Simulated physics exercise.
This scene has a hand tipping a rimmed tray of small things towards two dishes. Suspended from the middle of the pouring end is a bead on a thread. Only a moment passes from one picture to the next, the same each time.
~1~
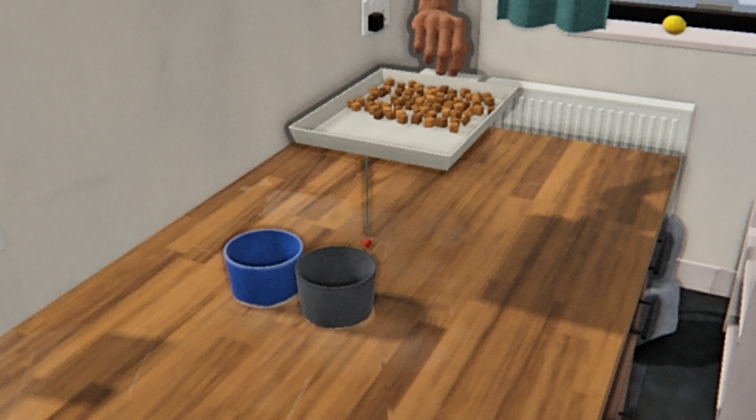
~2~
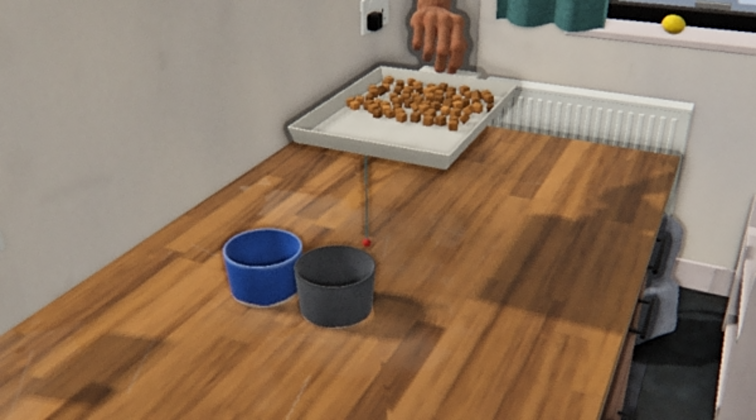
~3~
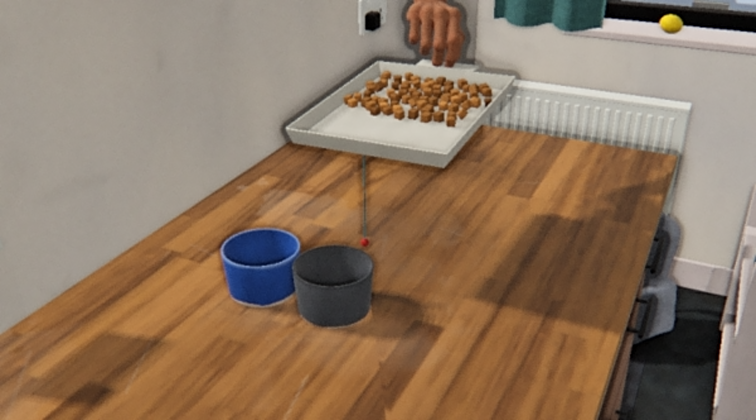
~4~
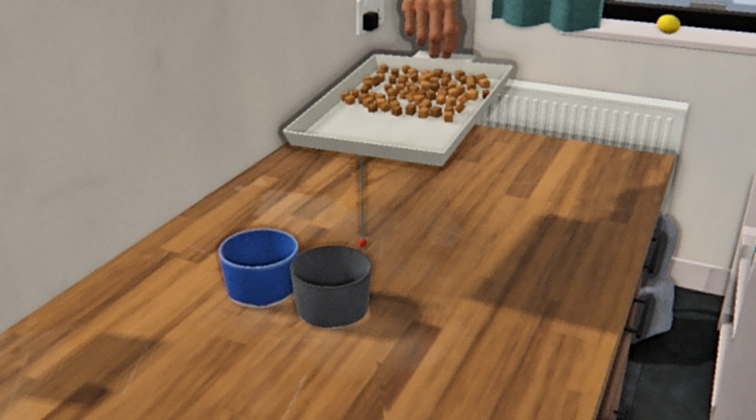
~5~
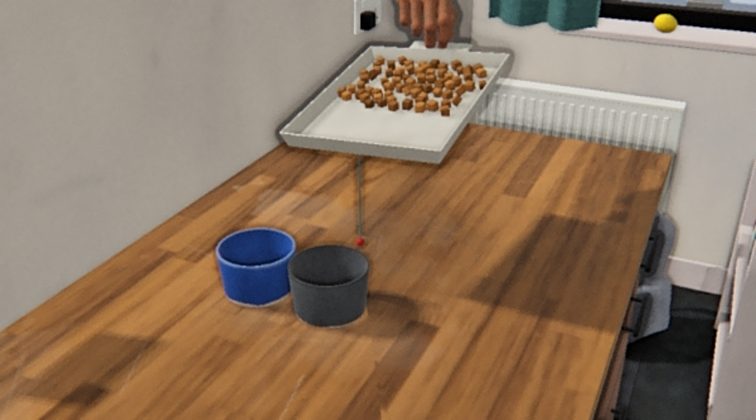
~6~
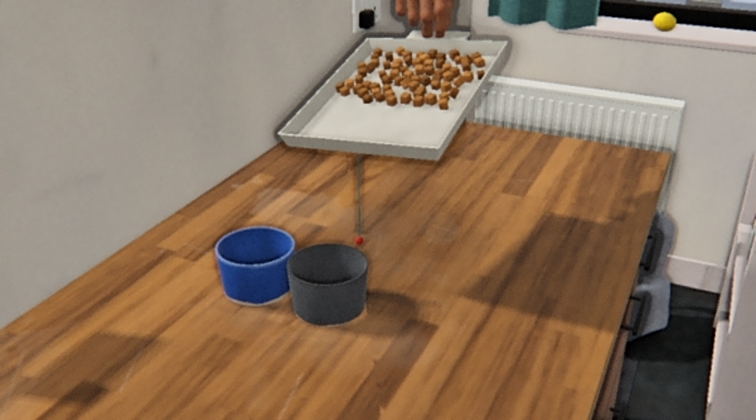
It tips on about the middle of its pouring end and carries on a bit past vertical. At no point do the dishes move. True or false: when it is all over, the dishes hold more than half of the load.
True.
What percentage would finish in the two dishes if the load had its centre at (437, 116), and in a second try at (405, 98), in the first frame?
Estimates in order: 70 percent, 80 percent.
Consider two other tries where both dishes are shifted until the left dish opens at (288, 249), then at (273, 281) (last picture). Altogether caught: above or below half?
In turn: Most of it; the smaller part.
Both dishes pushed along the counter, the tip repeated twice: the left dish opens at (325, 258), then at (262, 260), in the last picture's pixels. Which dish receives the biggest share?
Well, first the one further left, then the one further left.
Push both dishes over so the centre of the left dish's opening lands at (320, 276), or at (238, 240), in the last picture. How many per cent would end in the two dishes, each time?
Trial 1 about 20 %, trial 2 about 70 %.
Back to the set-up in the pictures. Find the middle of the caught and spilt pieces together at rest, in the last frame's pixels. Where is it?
Close to (307, 290), more or less.
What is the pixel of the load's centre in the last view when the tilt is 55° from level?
Roughly at (325, 120).
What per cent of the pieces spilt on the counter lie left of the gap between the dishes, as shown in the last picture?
Roughly 20 in a hundred.
Just after the last frame, tray tipped steeply; almost all on the tray; about a tenth in the air.
A moment on, tray tipped right over; the larger part on the tray; about a tenth in the right dish; just a few in the left dish; just a few in the air.
Further on, tray tipped past a quarter turn; roughly half in the right dish; roughly a third in the left dish; roughly a quarter outside both.
When it is over, tray tipped past a quarter turn; roughly half in the right dish; roughly a third in the left dish; roughly a quarter outside both.
